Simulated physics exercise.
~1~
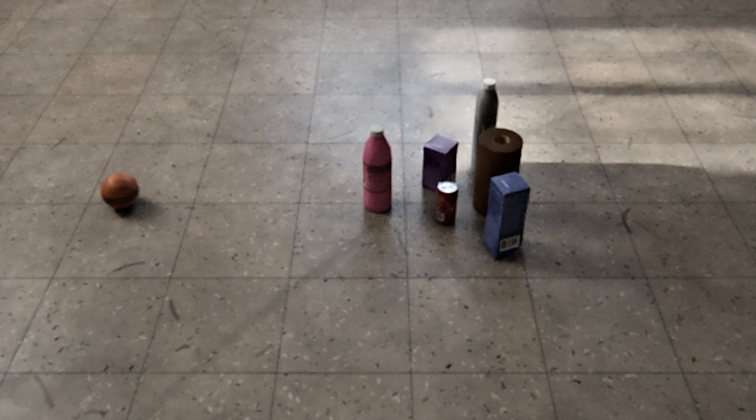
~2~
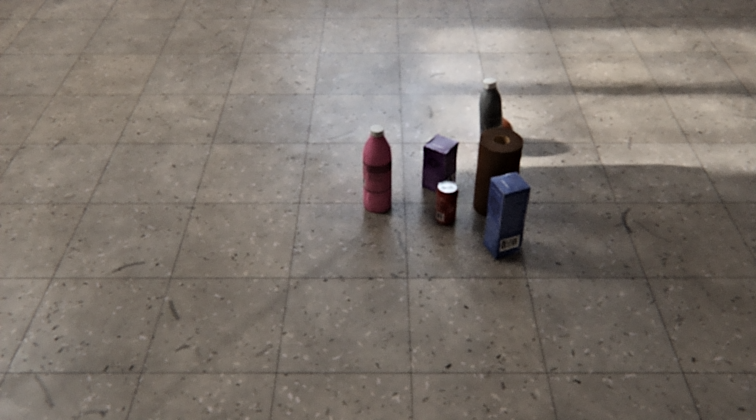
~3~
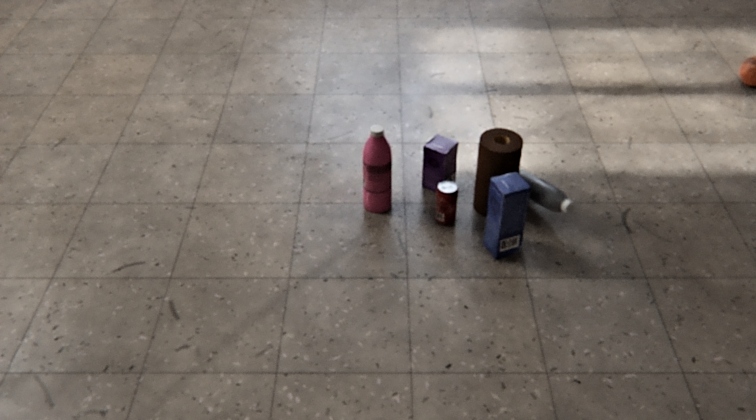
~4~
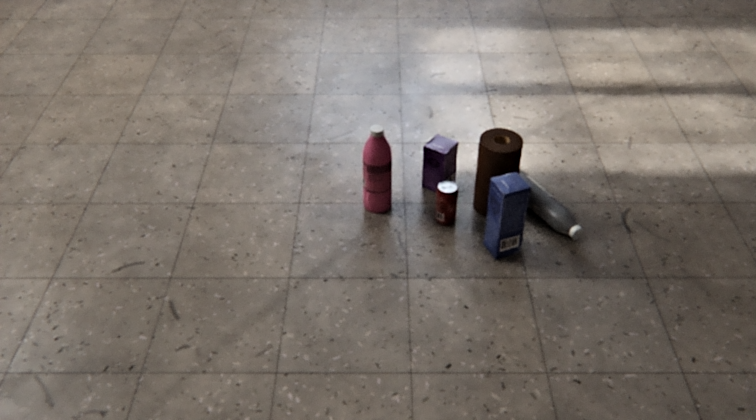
At the start, an orange ball is on the left of a tiled floor, while a pink bottle, a purple carton, a red can, a blue carton, a brown roll and a grey bottle stand grouped to its right. The ball travels right and passes behind the group, showing beside the grey bottle, which begins to lean. The ball carries on to the far right edge as the grey bottle topples to the right, behind the blue carton. Finally the ball is out of sight, and the grey bottle lies on its side while the other five objects remain standing.
